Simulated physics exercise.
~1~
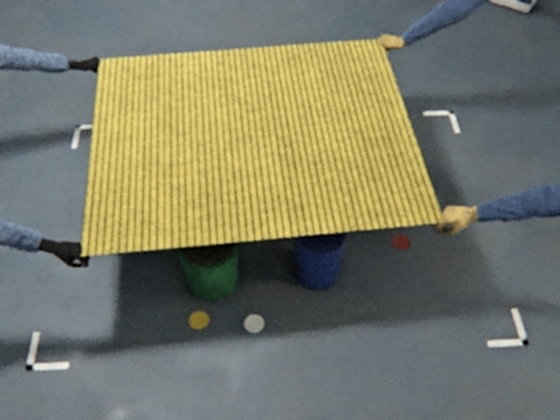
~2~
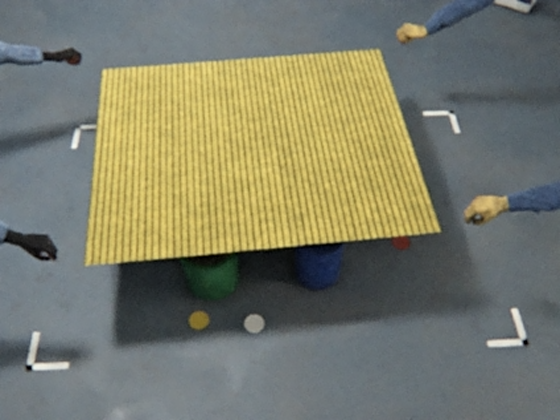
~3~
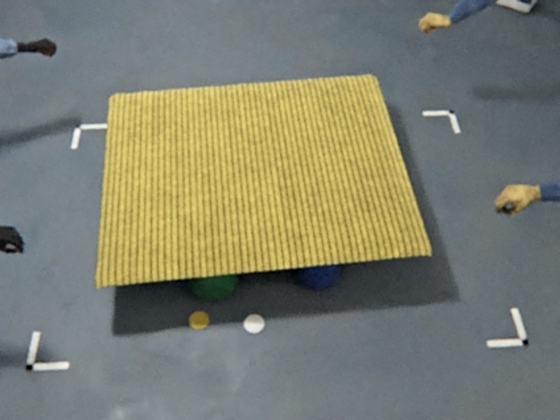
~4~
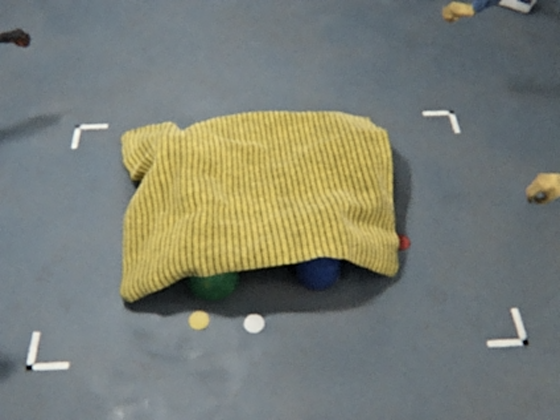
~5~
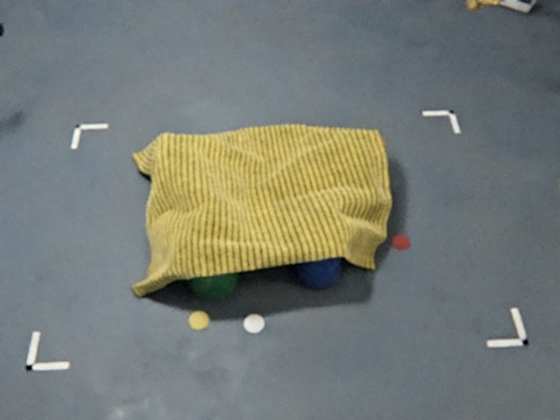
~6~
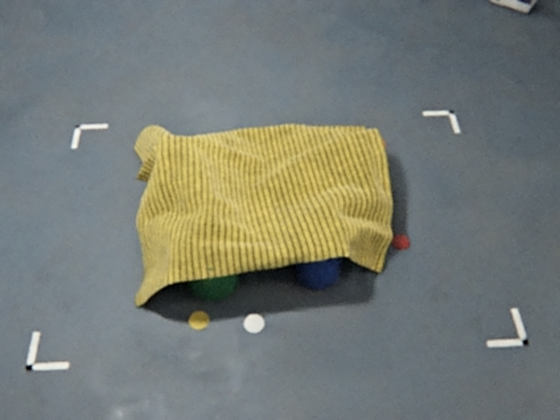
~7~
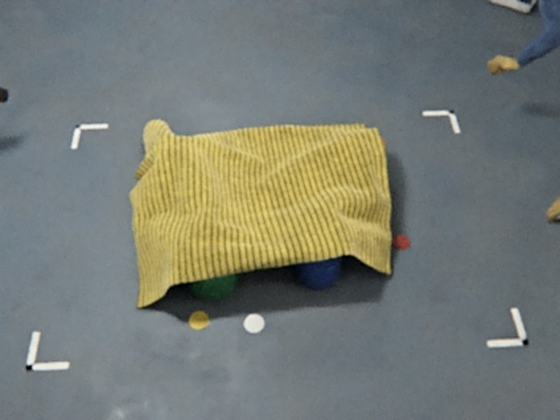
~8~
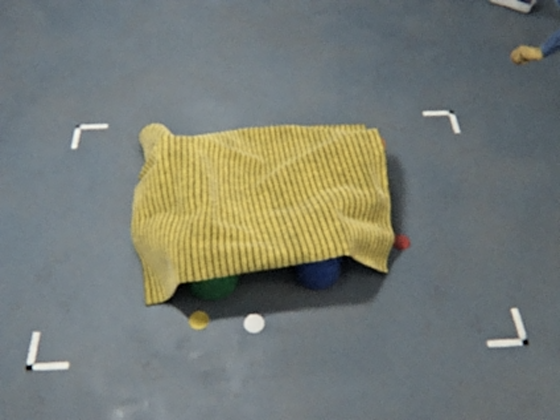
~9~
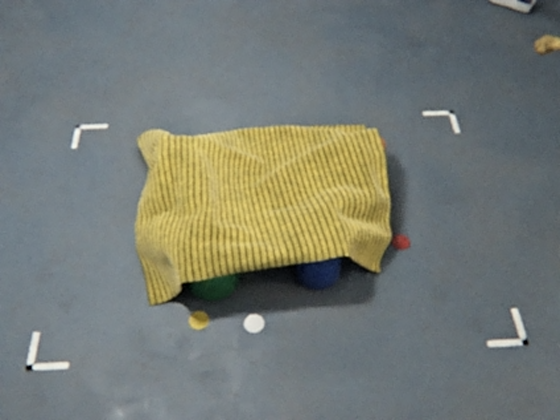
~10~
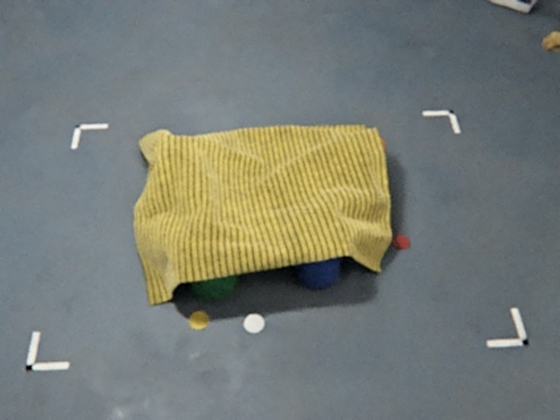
The clip opens on four gloved hands, two at each side, holding a ribbed yellow cloth level above a green container and a blue one on a blue-grey floor. The hands let go and draw back toward the edges as the cloth drops, still nearly flat. It lands over the containers, crumpling and folding in at its sides, then shifts slightly as it settles. Hands briefly reappear at the edges without touching it. At the end it lies rumpled over both containers, their lower fronts still showing, while the yellow, white and red discs remain uncovered.
